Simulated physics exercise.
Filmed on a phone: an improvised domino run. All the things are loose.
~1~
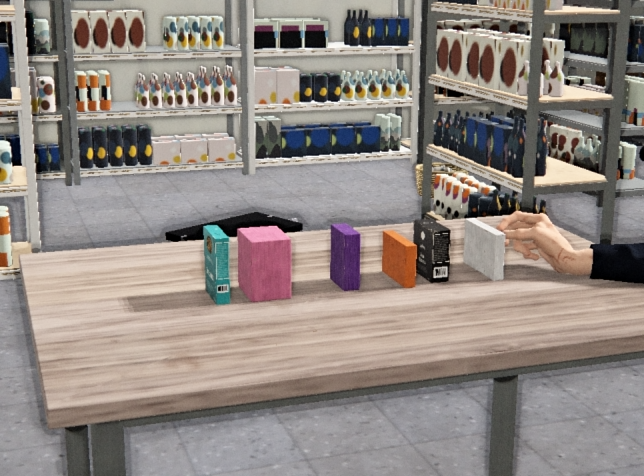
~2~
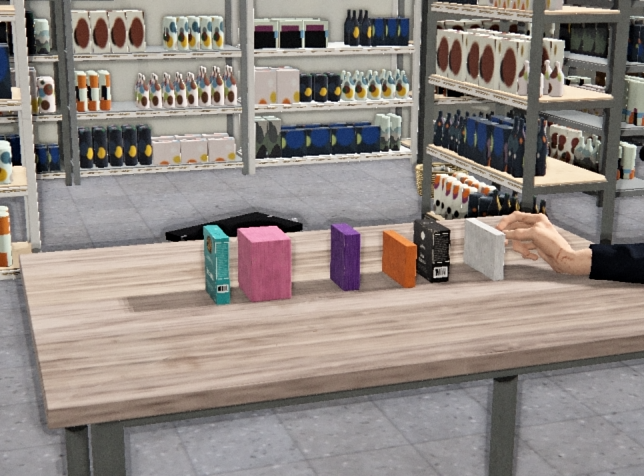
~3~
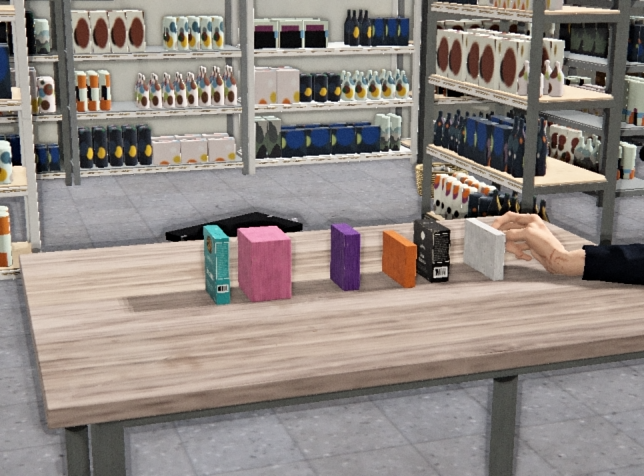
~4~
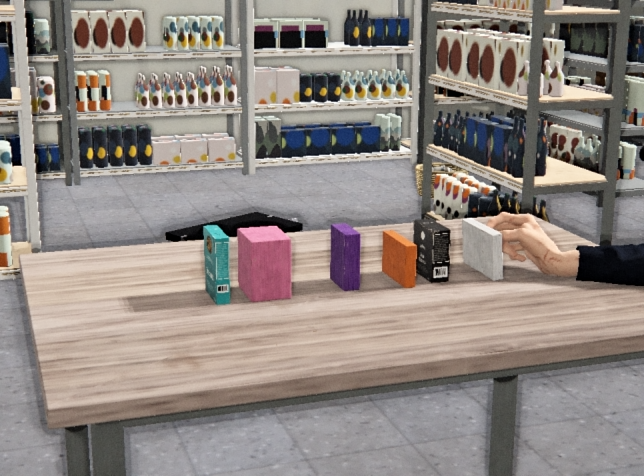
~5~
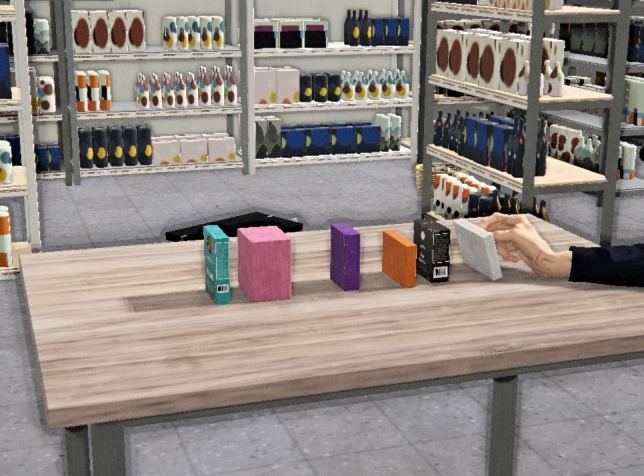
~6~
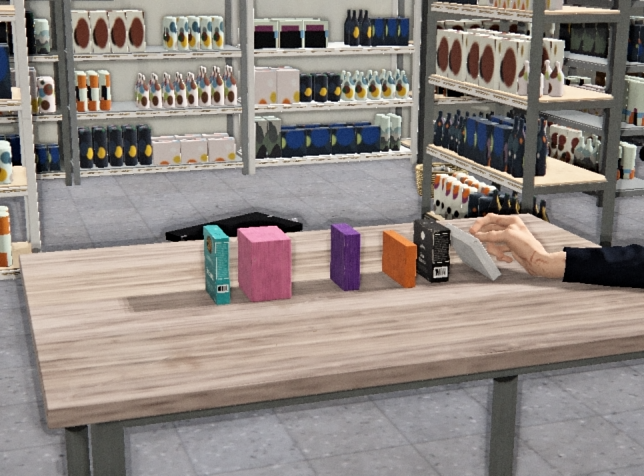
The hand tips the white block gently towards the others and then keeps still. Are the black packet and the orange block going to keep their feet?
The black packet is still upright, the orange block is still upright.
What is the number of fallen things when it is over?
1 of them.
Then, 0.10 s after the last picture, white block 87° over.
Then, 0.40 s after the last picture, white block 90° over; black packet tipped 8° from how it was near (428, 249).
Then, 1.00 s after the last picture, white block 90° over.
At rest, all 4 in place. Seen from the same camera at the end, black packet near (424, 251), orange block near (399, 258).
